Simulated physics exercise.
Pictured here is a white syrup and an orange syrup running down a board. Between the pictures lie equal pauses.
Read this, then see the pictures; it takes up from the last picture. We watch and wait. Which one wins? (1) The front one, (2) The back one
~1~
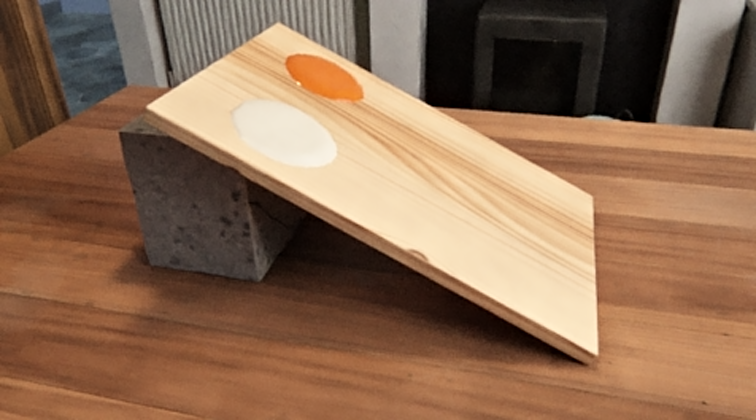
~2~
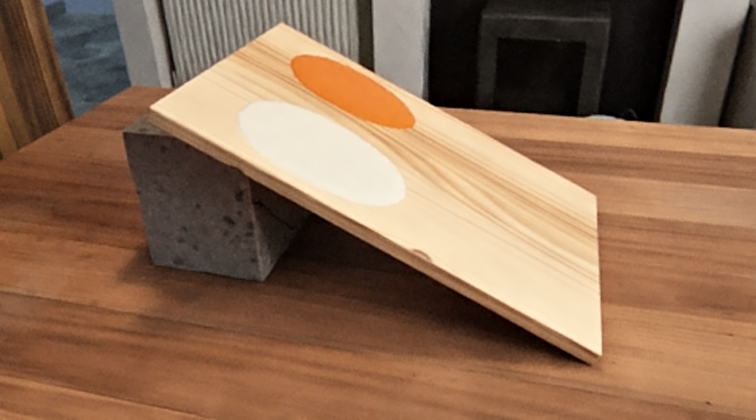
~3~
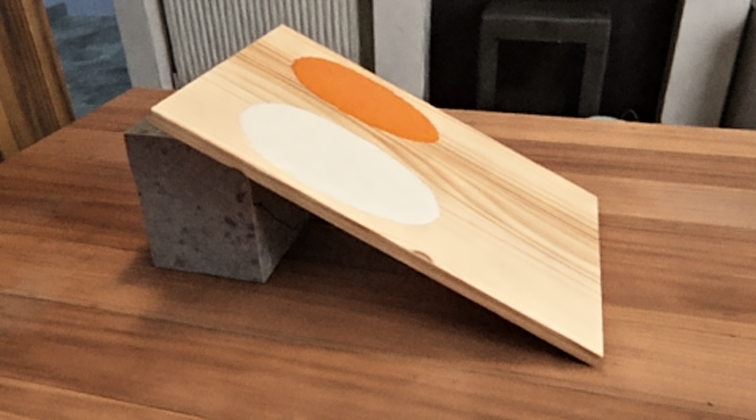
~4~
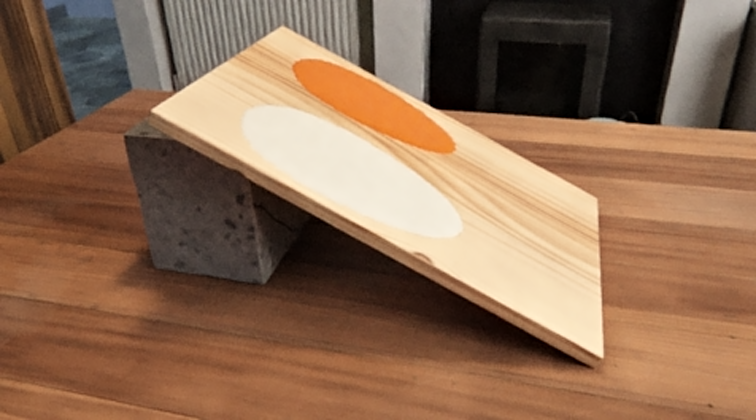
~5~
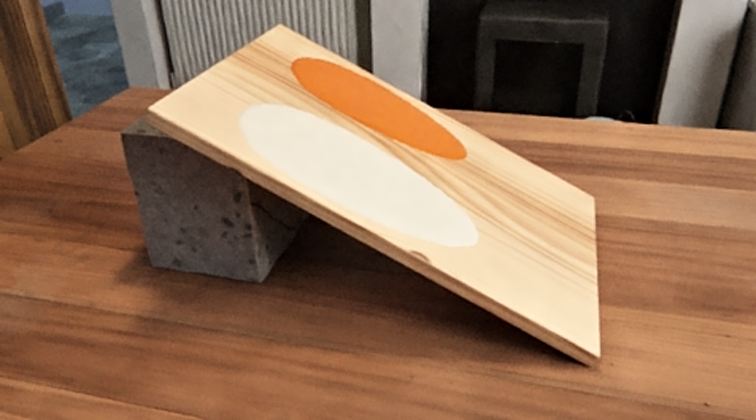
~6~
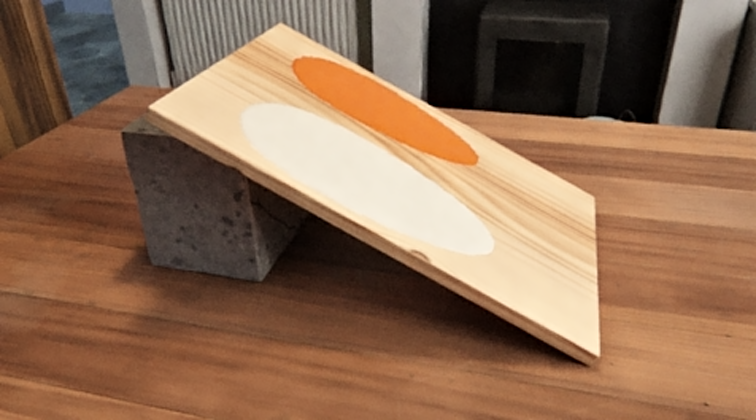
1.
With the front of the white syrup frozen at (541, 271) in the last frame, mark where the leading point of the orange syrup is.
Leading point estimate: Close to (510, 177) px.
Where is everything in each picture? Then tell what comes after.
Tip of the white syrup a quarter of the way down; tip of the orange syrup (353, 90) a quarter of the way down, in the first frame.
Tip of the white syrup (389, 186) half way down; tip of the orange syrup half way down, in the second frame.
Tip of the white syrup half way down; tip of the orange syrup (427, 130) half way down, in the third frame.
Tip of the white syrup (448, 220) three quarters of the way down; tip of the orange syrup half way down, in the fourth frame.
Tip of the white syrup three quarters of the way down; tip of the orange syrup (459, 150) half way down, in the fifth frame.
Tip of the white syrup (481, 238) three quarters of the way down; tip of the orange syrup three quarters of the way down, in the sixth frame.
Soon after, the white syrup is close to the edge; the orange syrup is three quarters of the way down.
In the end, the white syrup is at the low edge; the orange syrup is close to the edge.
